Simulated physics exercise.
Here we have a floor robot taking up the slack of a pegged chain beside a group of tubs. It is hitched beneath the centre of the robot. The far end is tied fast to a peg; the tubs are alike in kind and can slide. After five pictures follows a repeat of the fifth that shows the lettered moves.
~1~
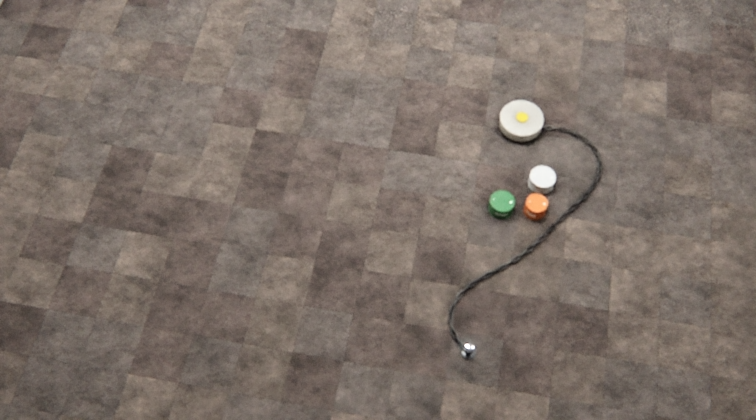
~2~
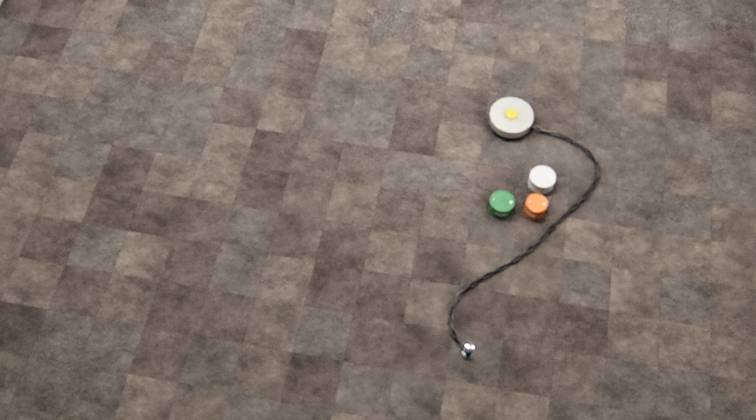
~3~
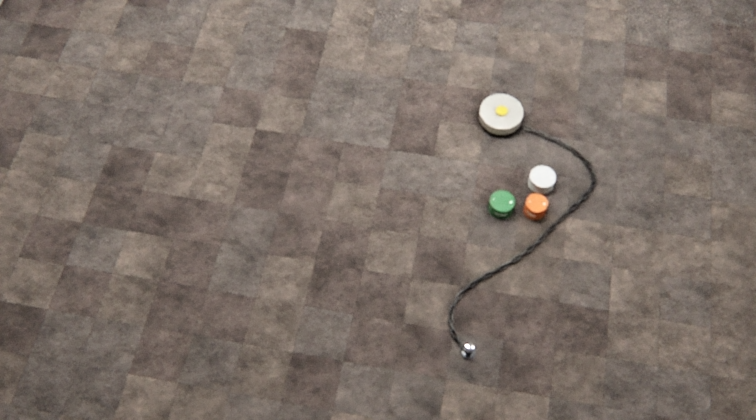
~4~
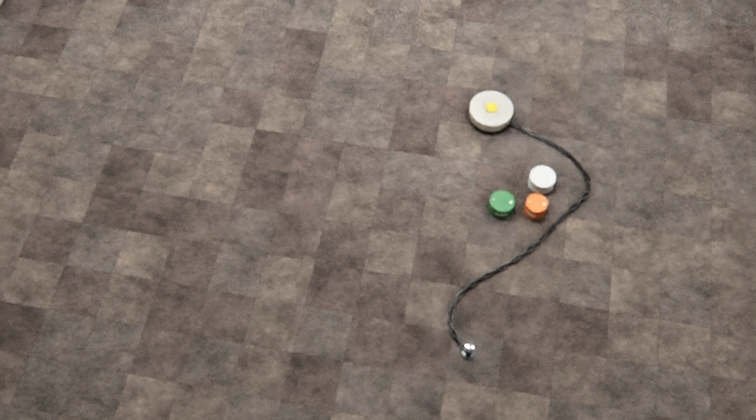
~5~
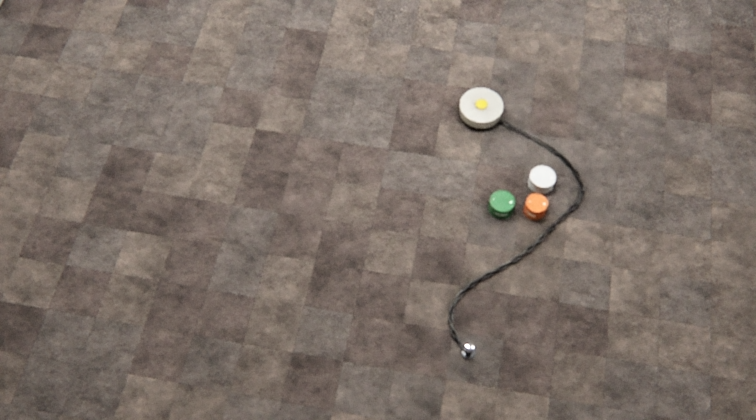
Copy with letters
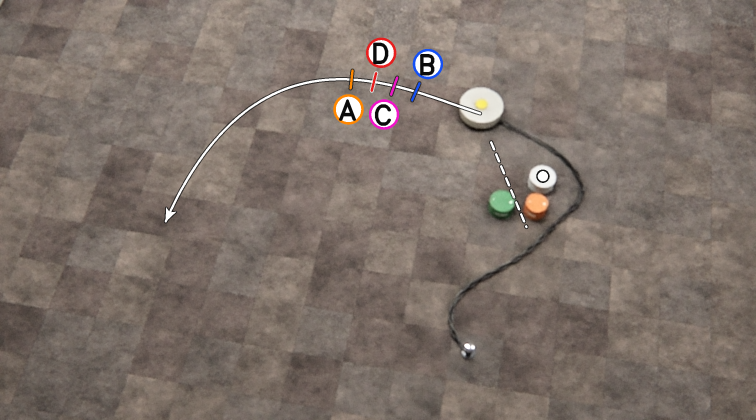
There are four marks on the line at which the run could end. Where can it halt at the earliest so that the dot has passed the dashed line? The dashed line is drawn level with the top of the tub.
D.
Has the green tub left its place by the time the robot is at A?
By then, yes.
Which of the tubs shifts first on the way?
The white tub.
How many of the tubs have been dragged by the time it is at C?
Two.
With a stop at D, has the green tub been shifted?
Yes.
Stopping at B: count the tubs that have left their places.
One.
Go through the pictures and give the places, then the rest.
Orange tub (536, 207); green tub (502, 204); robot (521, 122), in the first frame.
Robot (511, 119); white tub (542, 180), in the second frame.
Robot (501, 115); green tub (502, 204), in the third frame.
Robot (491, 112); white tub (542, 180), in the fourth frame.
Robot (481, 109); green tub (502, 204); peg (469, 350); white tub (542, 180), in the fifth frame.
On the marked copy, A at (352, 80); B at (416, 92); C at (394, 86); D at (374, 82); the dashed line at (508, 184); the route from (480, 113) via (292, 87) to (166, 221); the white dot at (543, 176).
Taking D. A third of the way, robot (444, 96); white tub (542, 180).
Two thirds of the way, robot (406, 84); white tub (524, 184).
When it is over, robot (374, 77); white tub (497, 188); orange tub (509, 206); green tub (486, 207); the dot on the white tub is over the dashed line.
As for the rest, A does it too, but is farther than needed; B leaves the dotted tub short, at (533, 181); C leaves the dotted tub short, at (516, 186).
